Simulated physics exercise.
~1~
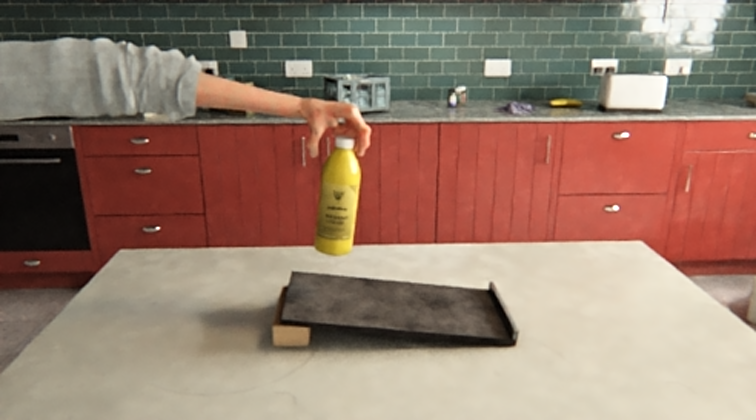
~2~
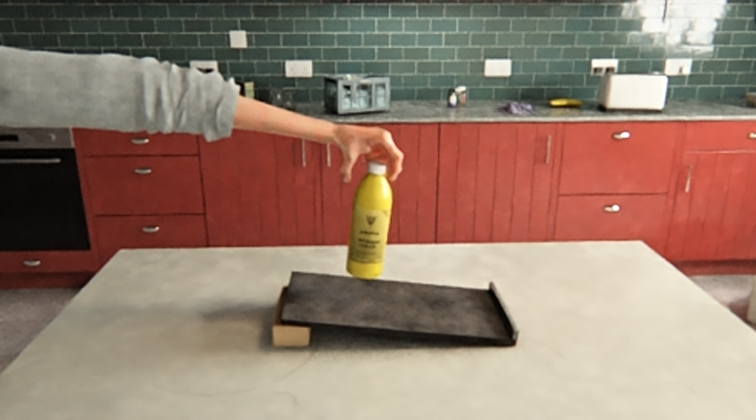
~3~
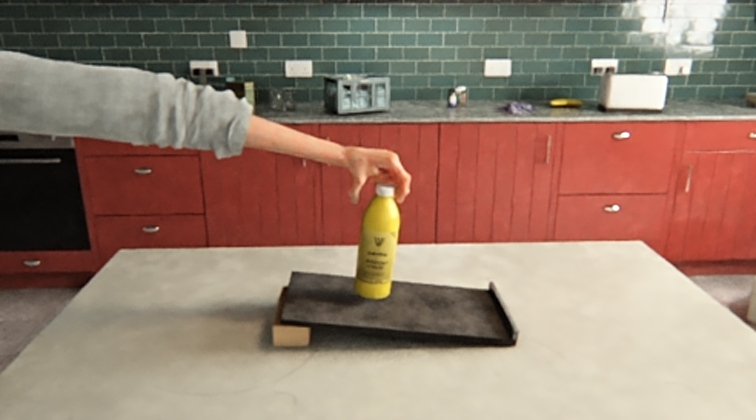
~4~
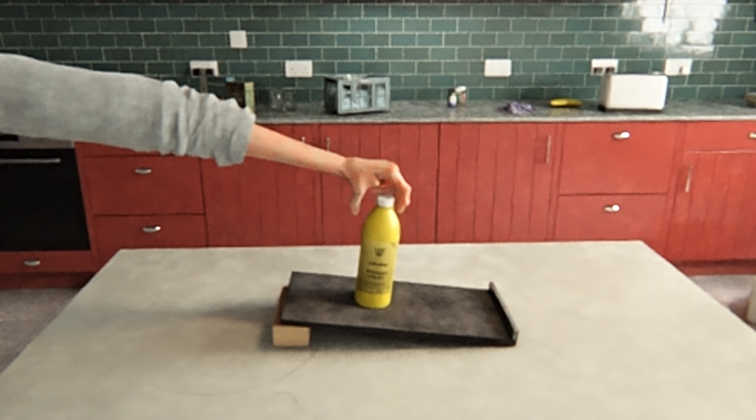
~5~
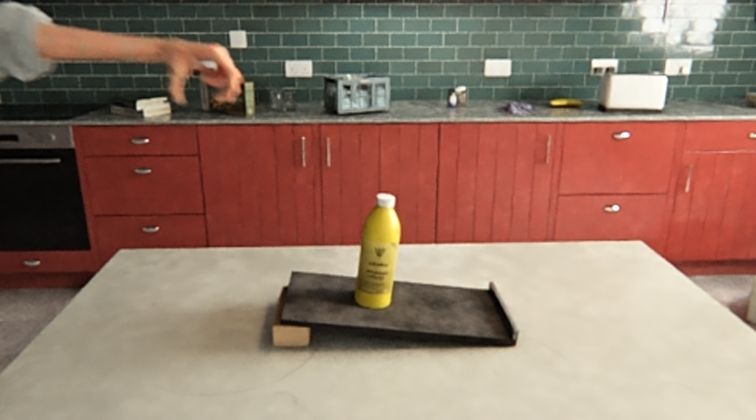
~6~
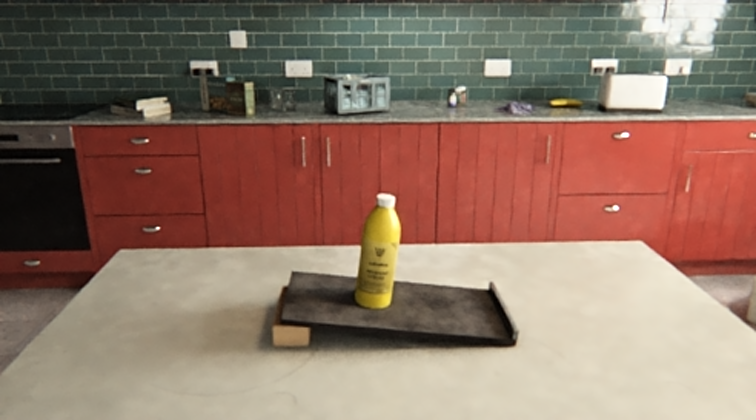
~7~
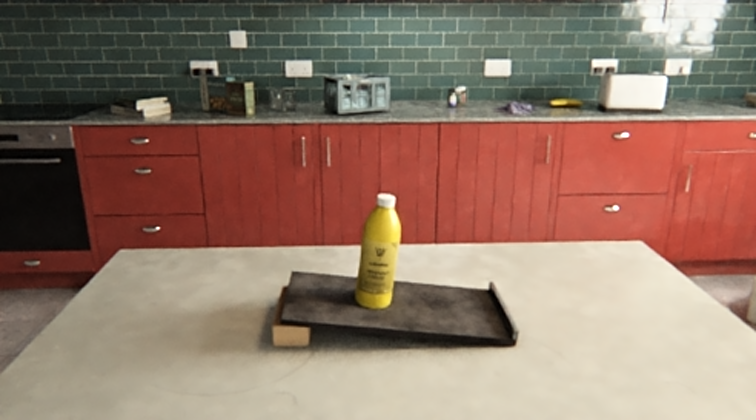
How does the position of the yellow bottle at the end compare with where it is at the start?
At the start the bottle is held in the air above the board, and at the end it stands on the sloping board, lower and a little further to the right.
